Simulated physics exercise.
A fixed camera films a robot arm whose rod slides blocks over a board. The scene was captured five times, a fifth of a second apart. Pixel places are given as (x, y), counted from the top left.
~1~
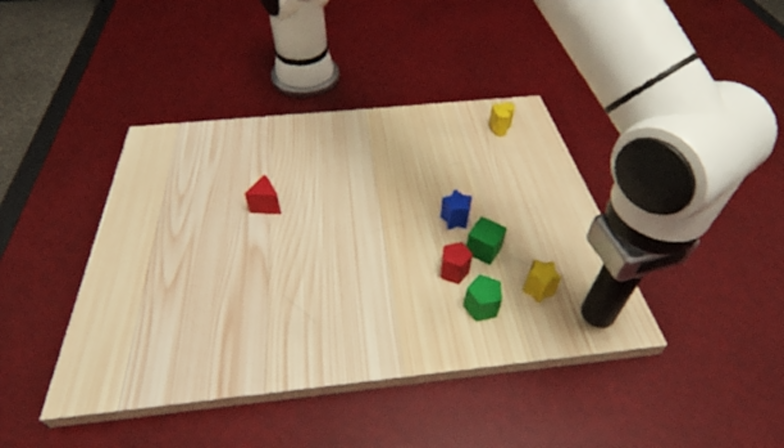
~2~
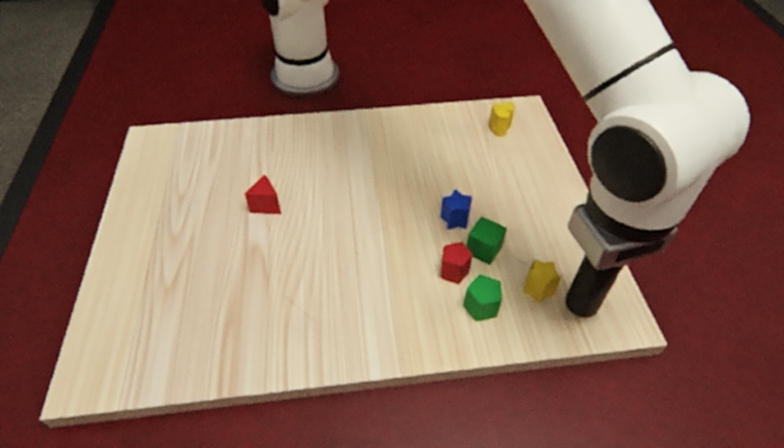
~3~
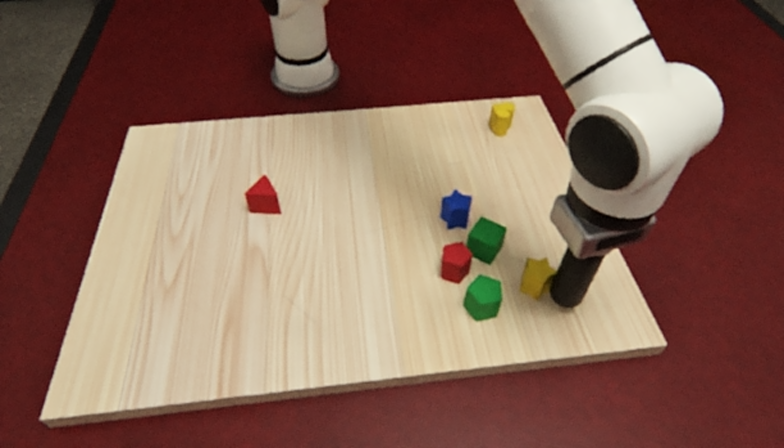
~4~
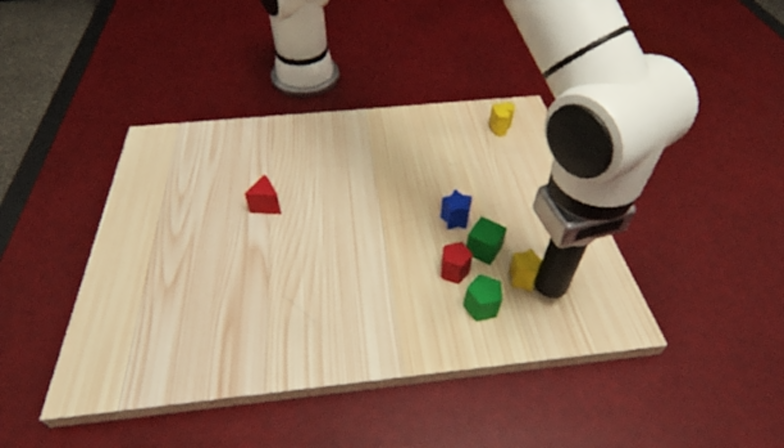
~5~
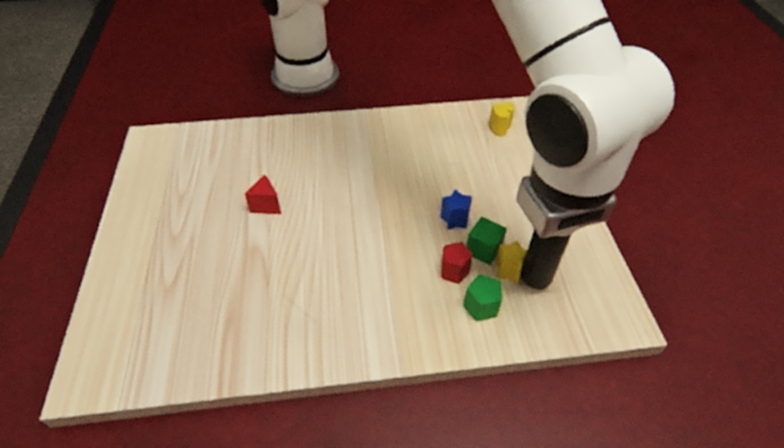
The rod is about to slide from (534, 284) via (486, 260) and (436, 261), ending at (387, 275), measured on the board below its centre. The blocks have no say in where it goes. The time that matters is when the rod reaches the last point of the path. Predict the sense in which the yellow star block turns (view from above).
The yellow star block rotates clockwise.
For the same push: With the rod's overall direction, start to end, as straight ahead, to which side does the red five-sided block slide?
It moves left.
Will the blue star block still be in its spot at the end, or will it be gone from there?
It is no longer where it was.
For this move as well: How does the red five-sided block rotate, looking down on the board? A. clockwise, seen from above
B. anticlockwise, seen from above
The one that fits is B, anticlockwise, seen from above.
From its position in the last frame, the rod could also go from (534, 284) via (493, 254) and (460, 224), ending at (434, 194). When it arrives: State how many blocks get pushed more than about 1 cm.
3 or more.
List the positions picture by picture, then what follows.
Tip of the rod at (598, 314), middles of tops, red five-sided block at (457, 253), blue star block at (458, 200), green square piece at (488, 231), yellow star block at (545, 271), in the first frame.
Rod at (581, 305), nothing pushed, in the second frame.
Rod at (566, 295), yellow star block at (540, 268), in the third frame.
Rod at (551, 286), yellow star block at (529, 260), in the fourth frame.
Rod at (536, 277), red five-sided block at (457, 253), blue star block at (458, 200), green square piece at (488, 231), yellow star block at (515, 252), in the fifth frame.
On the path given first. One third of the way, rod at (487, 253); red five-sided block at (453, 254), turned 20° anticlockwise; blue star block at (446, 190); green square piece at (452, 210), turned 45° clockwise; yellow star block at (464, 232).
Two thirds of the way, rod at (436, 254); red five-sided block at (433, 266), turned 50° anticlockwise; blue star block at (444, 186); green square piece at (445, 206), turned 60° clockwise; yellow star block at (418, 226), turned 15° clockwise.
At the end, rod at (387, 268); red five-sided block at (428, 272), turned 70° anticlockwise; blue star block at (444, 186); green square piece at (445, 206), turned 60° clockwise; yellow star block at (412, 226), turned 45° clockwise.
